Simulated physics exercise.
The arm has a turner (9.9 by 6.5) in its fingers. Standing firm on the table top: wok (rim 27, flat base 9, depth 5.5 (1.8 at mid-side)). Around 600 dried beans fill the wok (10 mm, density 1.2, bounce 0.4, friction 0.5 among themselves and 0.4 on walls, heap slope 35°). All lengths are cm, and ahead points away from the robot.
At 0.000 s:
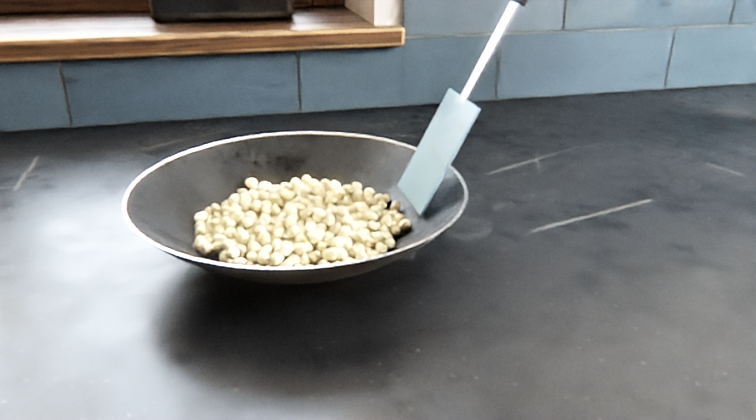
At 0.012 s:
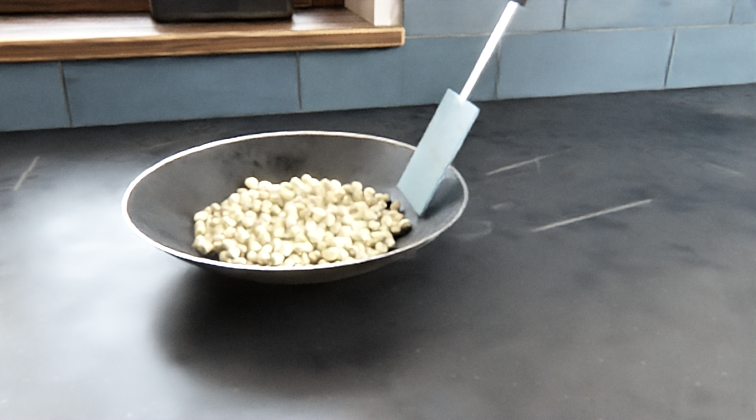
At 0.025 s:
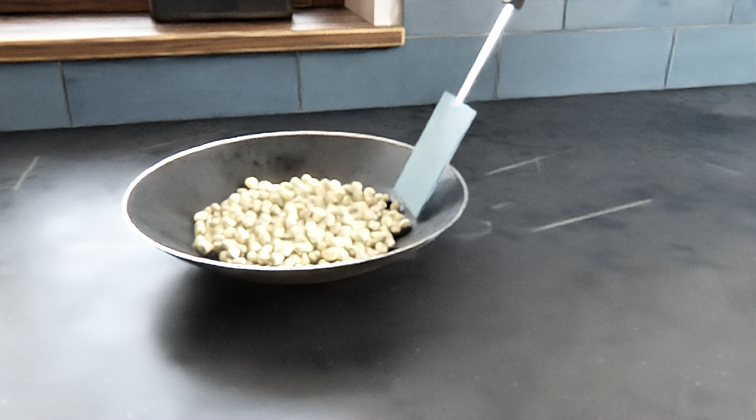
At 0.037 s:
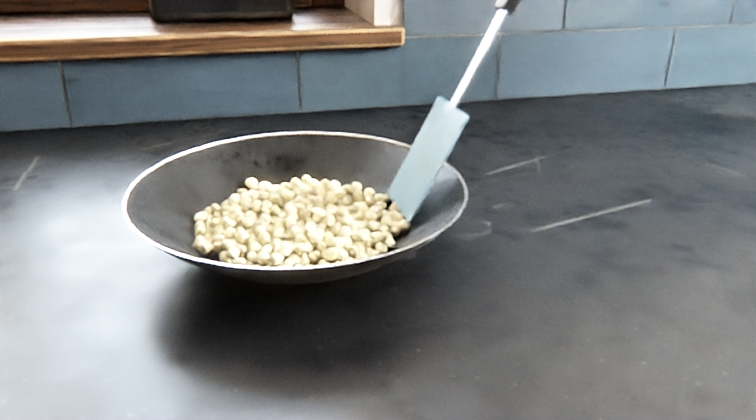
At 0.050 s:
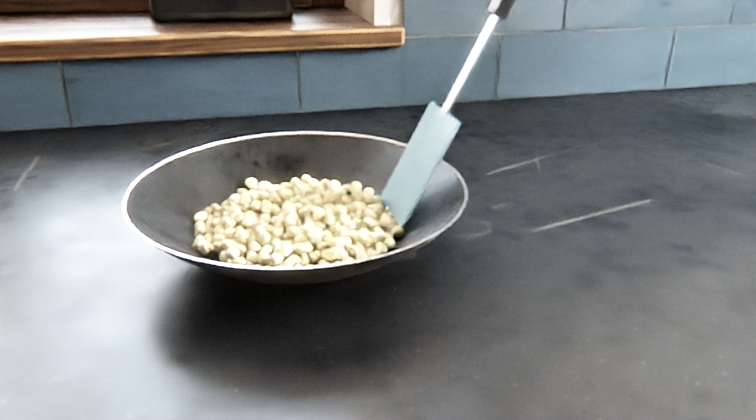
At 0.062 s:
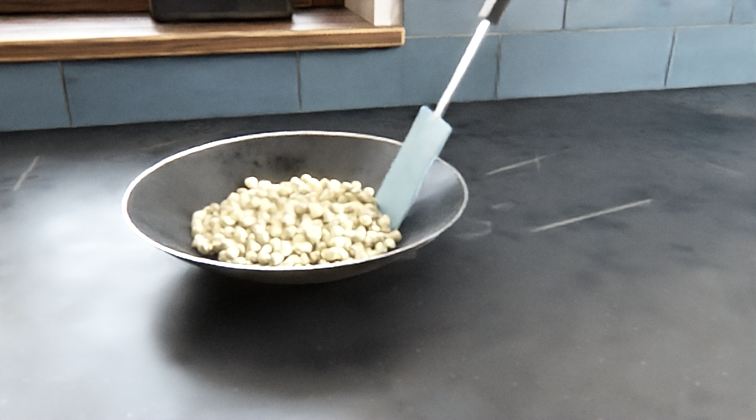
A pale blue turner slides slightly left through the beans in a dark wok.
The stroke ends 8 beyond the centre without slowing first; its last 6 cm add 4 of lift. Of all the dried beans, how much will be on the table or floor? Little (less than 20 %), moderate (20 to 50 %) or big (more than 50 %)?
Share on the table or floor: Little (less than 20 %).
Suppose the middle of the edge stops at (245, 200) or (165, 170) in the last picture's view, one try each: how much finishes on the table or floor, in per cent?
About 0 and 20 per cent.
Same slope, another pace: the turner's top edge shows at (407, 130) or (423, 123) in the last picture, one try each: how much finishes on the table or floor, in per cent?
About 35 and 20 per cent.
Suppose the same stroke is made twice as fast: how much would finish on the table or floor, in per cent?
Then about 25 per cent.
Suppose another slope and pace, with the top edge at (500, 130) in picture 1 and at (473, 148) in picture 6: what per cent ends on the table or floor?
Some 10 per cent.
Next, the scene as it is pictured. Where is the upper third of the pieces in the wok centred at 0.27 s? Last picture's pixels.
At about (195, 207).
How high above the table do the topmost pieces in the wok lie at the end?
Roughly 7.0 cm.
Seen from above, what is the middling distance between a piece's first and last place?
Roughly 5 cm.
After 0.16 s, sloping 63°, highest piece 5 above the table; 601 in the wok.
After 0.27 s, sloping 63°, highest piece 7 above the table; 601 in the wok.
After 0.52 s, sloping 63°, highest piece 7 above the table; 538 in the wok, 58 on the table or floor, 5 on the blade or in flight.
After 1.57 s, sloping 63°, highest piece 6 above the table; 538 in the wok, 63 on the table or floor.
At rest, 538 in the wok, 63 on the table or floor. That is 10 % on the table or floor.
